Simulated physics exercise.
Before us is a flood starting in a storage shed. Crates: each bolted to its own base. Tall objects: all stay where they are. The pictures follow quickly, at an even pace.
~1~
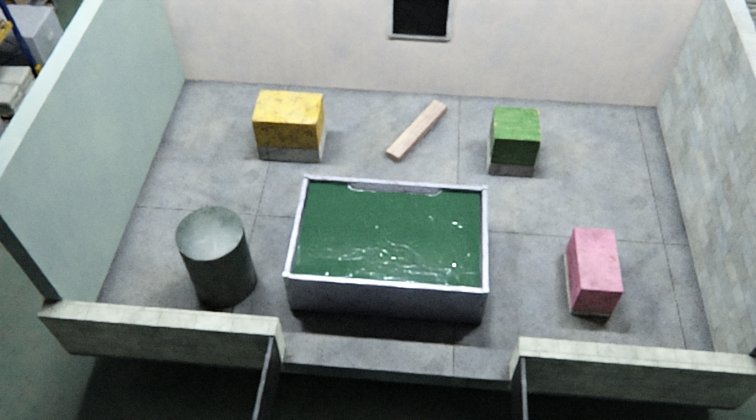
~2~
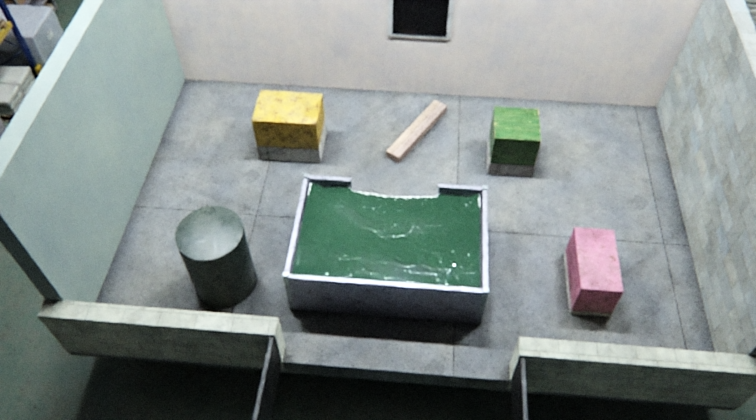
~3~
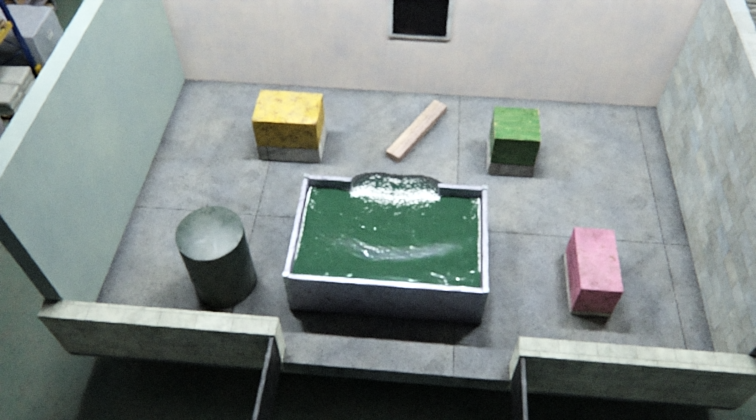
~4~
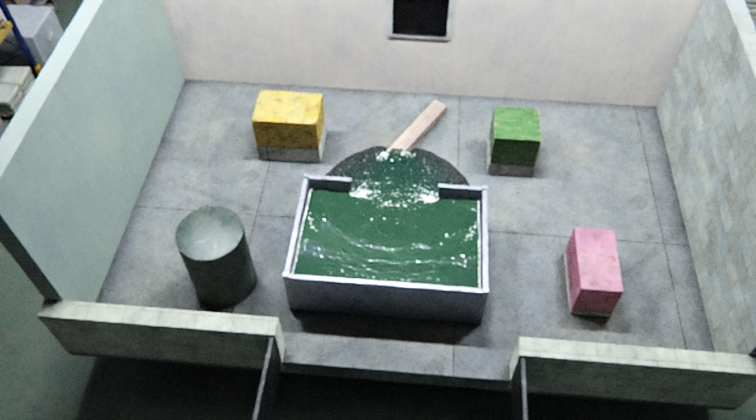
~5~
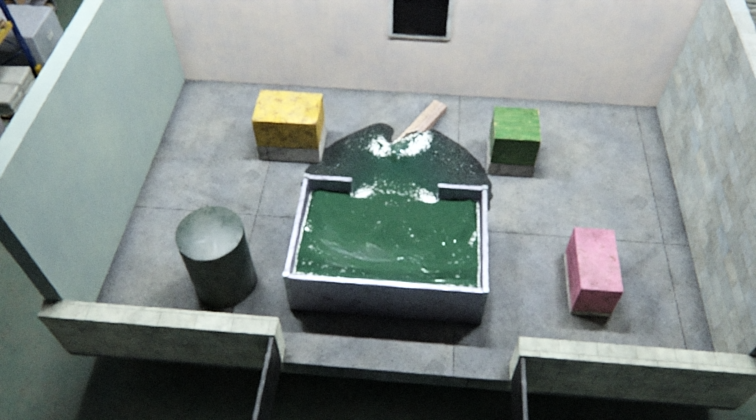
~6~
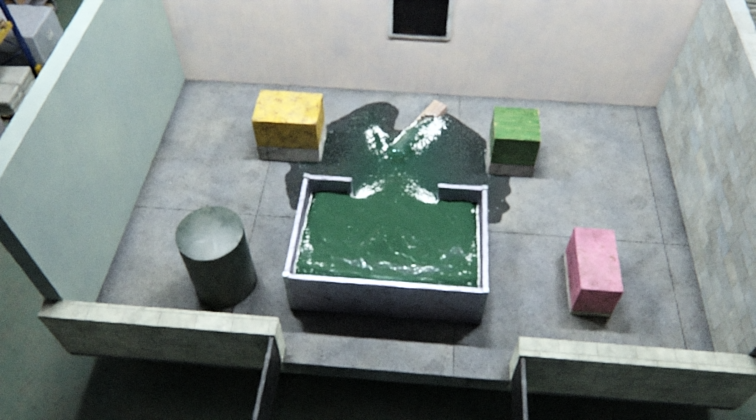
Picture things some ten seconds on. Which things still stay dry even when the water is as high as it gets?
The yellow crate will avoid the water, the pink crate will meet the water, the green crate will avoid the water.
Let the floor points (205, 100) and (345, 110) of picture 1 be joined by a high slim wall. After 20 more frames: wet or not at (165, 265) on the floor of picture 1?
At that place: No water.
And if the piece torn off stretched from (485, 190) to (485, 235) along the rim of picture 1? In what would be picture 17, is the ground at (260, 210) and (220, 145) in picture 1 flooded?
First spot unflooded, second spot unflooded.
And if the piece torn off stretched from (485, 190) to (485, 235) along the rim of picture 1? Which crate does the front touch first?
My answer: The crate marked pink.
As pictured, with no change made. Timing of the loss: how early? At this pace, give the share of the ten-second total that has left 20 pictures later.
It comes to around 0 per cent.
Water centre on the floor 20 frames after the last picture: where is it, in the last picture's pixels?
Centre of the water: Near (404, 177).
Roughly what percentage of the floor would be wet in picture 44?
It comes out near 90 percent.
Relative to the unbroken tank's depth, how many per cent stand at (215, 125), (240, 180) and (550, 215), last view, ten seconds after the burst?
About 8 per cent, then 6 per cent, then 6 per cent.
A moment on, water covers 25 % of the floor; the yellow crate water round its plinth, the pink crate not reached, the green crate water round its plinth.
Next, water covers 40 % of the floor; the yellow crate water round its plinth, the pink crate not reached, the green crate water round its plinth.
Then, water covers 50 % of the floor; the yellow crate water round its plinth, the pink crate not reached, the green crate water round its plinth.
Later, water covers 90 % of the floor; the yellow crate water round its plinth, the pink crate water round its plinth, the green crate water round its plinth.
In the end, water covers 100 % of the floor; the yellow crate stayed above the water, the pink crate was topped, the green crate stayed above the water.
